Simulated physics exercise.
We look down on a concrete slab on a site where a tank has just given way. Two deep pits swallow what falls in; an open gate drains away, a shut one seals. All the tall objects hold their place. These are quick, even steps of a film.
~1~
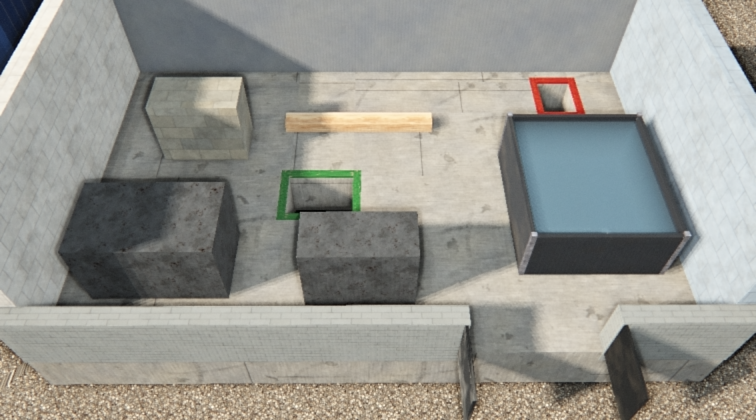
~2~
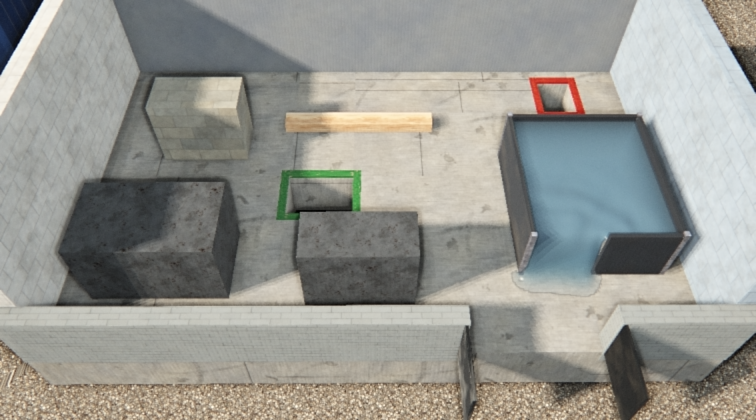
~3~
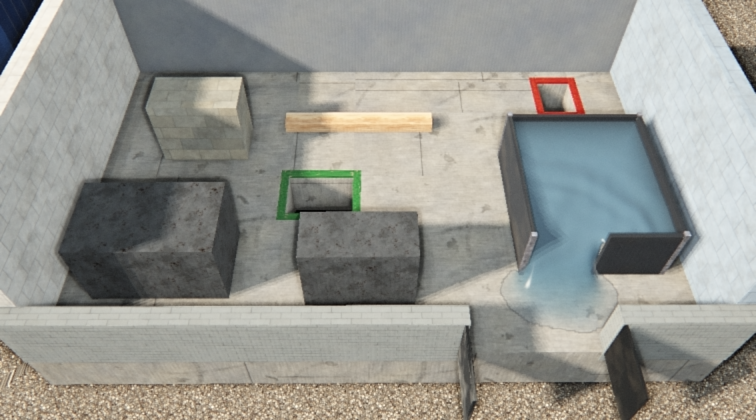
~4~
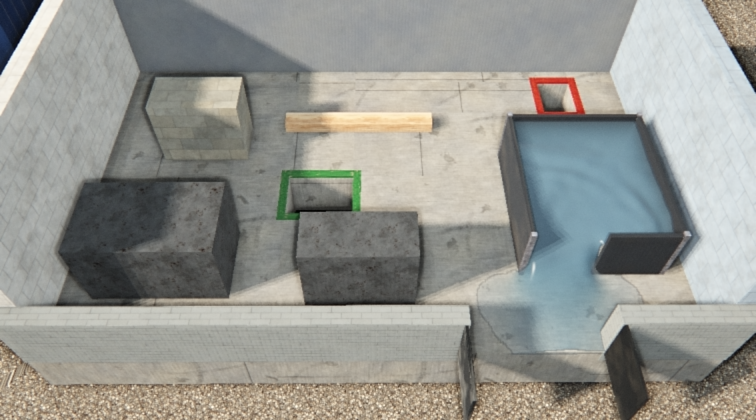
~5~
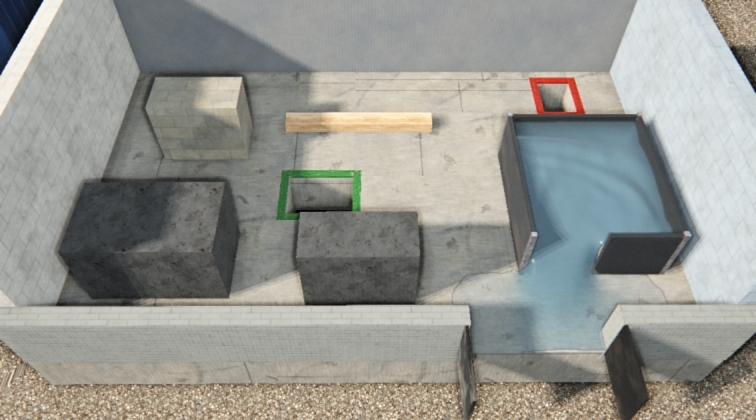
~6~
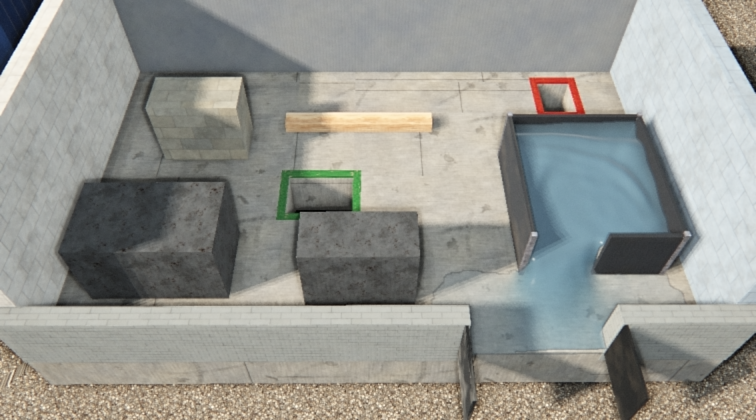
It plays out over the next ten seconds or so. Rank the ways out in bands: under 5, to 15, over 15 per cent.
One by one: The gate takes more than 15 %; the red pit takes less than 5 %; the green pit takes less than 5 %.
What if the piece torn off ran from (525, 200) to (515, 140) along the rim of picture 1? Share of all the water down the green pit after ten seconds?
Parts in a hundred: Green 25.
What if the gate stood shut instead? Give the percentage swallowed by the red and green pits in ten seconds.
Per cent: Red 14, green 8.
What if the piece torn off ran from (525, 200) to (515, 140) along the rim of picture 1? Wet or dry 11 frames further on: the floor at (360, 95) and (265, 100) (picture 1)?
In that order: No water, wet.
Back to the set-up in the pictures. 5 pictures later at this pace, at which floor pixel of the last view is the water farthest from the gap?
At about (341, 334).
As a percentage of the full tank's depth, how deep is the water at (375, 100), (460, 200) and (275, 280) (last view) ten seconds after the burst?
In that order: 0, 0 and 0 per cent.
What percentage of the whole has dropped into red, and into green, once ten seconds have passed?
In turn 2 and 0 per cent.
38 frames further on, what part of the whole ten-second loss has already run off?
About 80 per cent.
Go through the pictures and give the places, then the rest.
The first frame shows still water in the water tank at (589, 174).
In the second frame, water pours out at (561, 260) and has run to (516, 275).
In the third frame, water pours out at (561, 261) and has run to a hidden place.
In the fourth frame, the front is at a hidden place, out from the gap at (560, 262).
In the fifth frame, the front is at a hidden place, out from the gap at (561, 262).
In the sixth frame, the front is at a hidden place, out from the gap at (561, 261).
A moment on, water covers 10 % of the floor; the gate 17 %, the red pit 0 %, the green pit 0 %.
Next, water covers 15 % of the floor; the gate 31 %, the red pit 0 %, the green pit 0 %.
Then, water covers 25 % of the floor; the gate 44 %, the red pit 0 %, the green pit 0 %.
Later, water covers 25 % of the floor; the gate 60 %, the red pit 1 %, the green pit 0 %.
In the end, water covers 25 % of the floor; the gate 72 %, the red pit 3 %, the green pit 0 %.
